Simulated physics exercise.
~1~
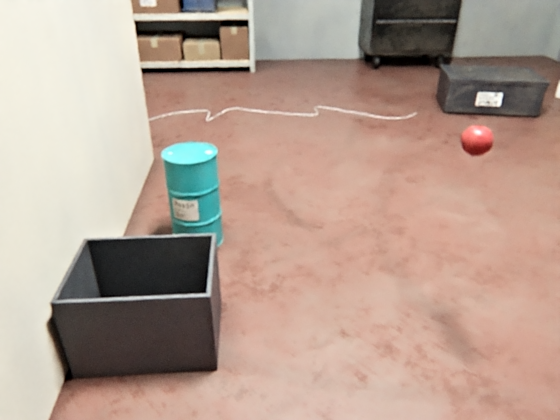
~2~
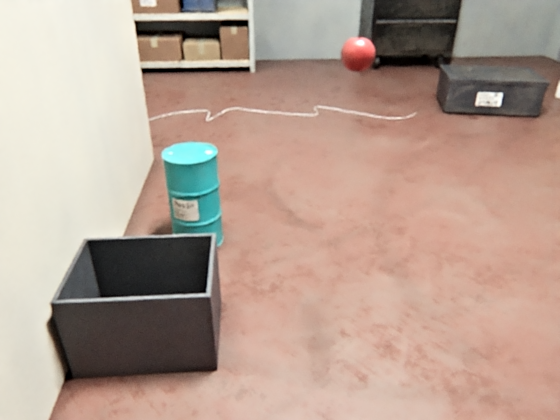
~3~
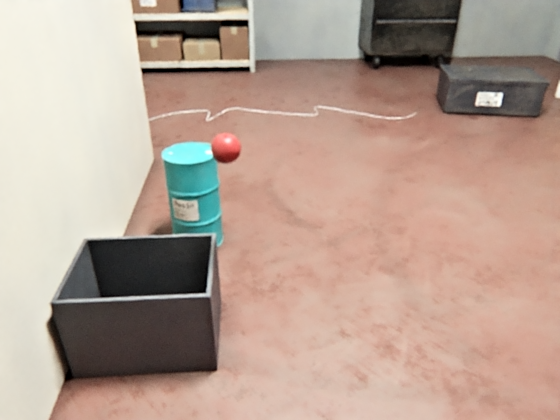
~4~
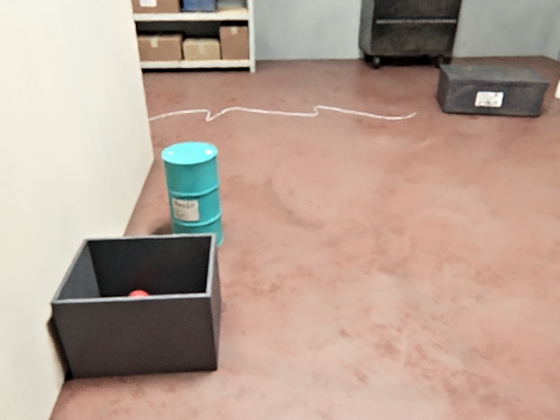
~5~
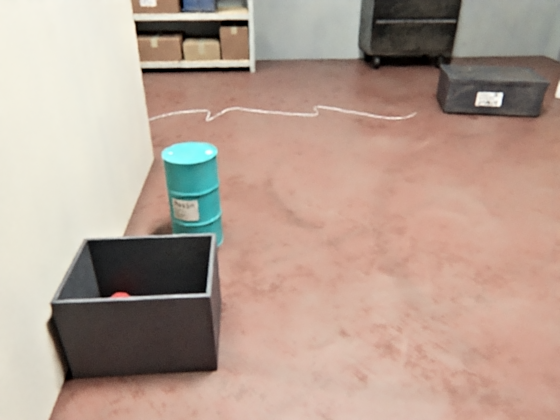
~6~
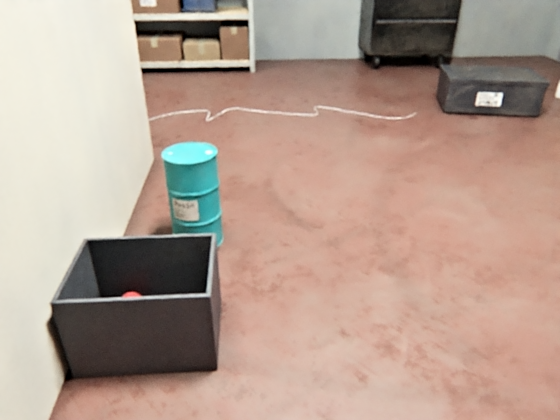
Red apple arcing leftward through the air past a turquoise canister, dropping into an open dark box and settling inside.
